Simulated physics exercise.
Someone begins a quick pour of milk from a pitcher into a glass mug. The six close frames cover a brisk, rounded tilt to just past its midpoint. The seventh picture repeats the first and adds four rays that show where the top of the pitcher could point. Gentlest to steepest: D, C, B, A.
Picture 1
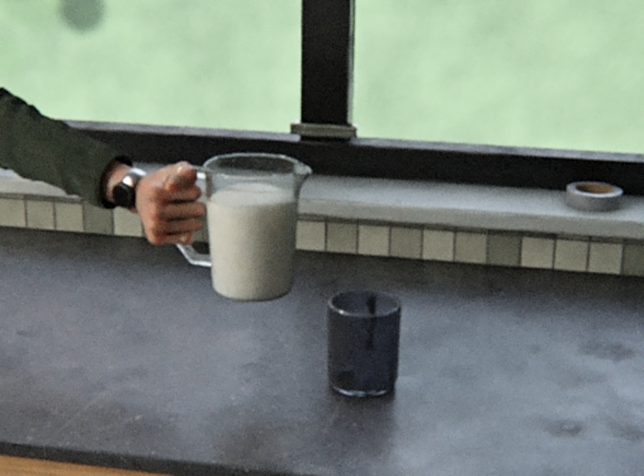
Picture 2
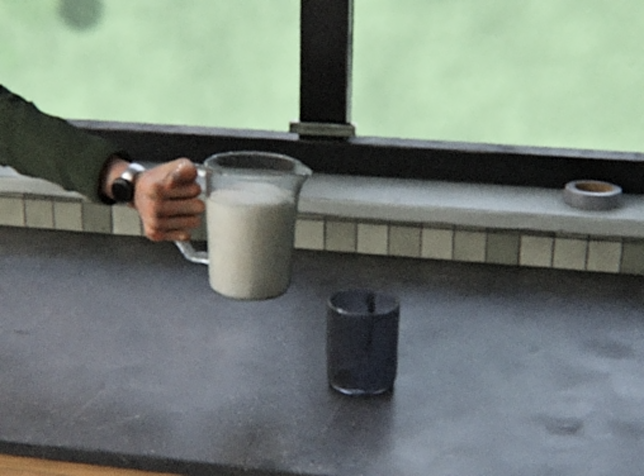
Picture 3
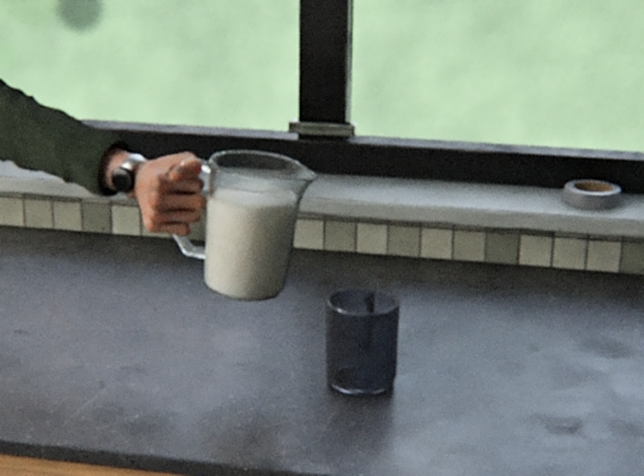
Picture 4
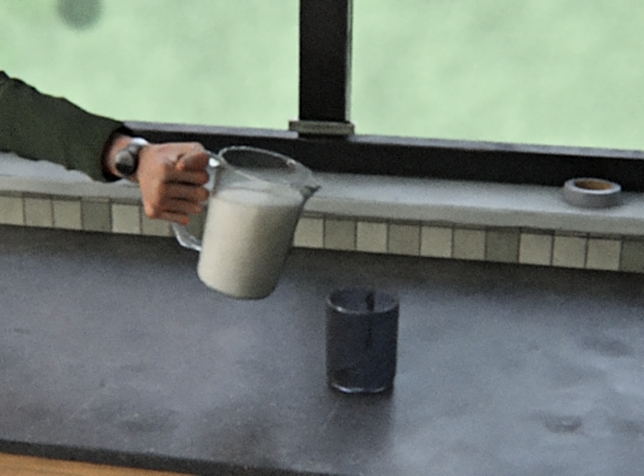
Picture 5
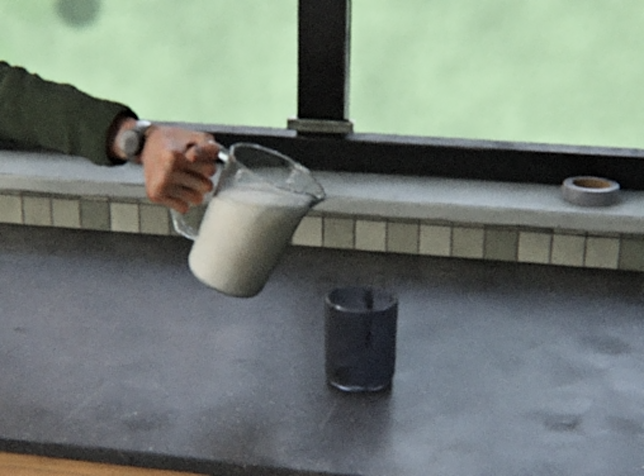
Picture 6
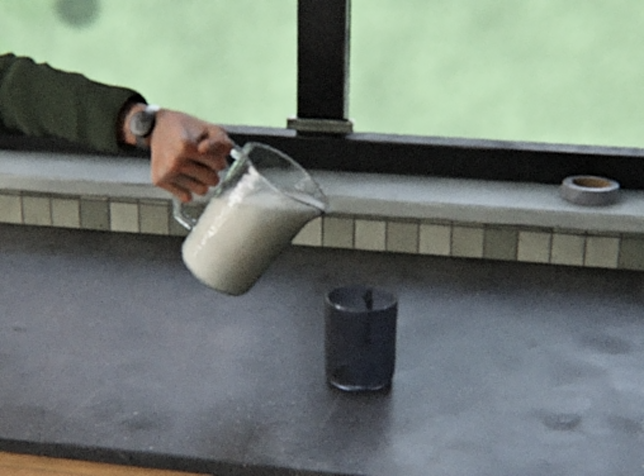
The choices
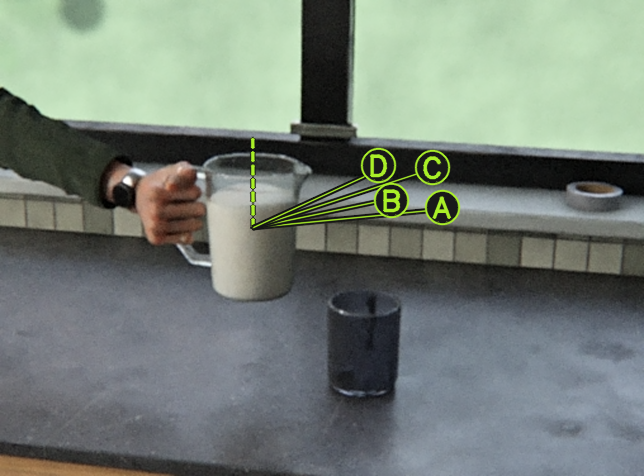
A hand holds a glass pitcher of milk upright, then tilts it rightward near a dark glass mug.
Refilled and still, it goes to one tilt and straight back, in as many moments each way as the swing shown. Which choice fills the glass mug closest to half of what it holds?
Best: D.
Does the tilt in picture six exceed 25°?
Yes, it does.
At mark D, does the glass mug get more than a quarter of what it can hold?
Yes.
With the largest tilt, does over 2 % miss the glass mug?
Yes, it does.
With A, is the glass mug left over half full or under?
Over half.
In lime, A at (425, 210); B at (374, 202); C at (416, 174); D at (364, 176).
Choosing A, the glass mug ends with about 88 % of what it can hold; 11 % of the milk is spilt.
Choosing B, the glass mug ends with about 83 % of what it can hold.
Choosing C, the glass mug ends with about 65 % of what it can hold.
Choosing D, the glass mug ends with about 48 % of what it can hold.
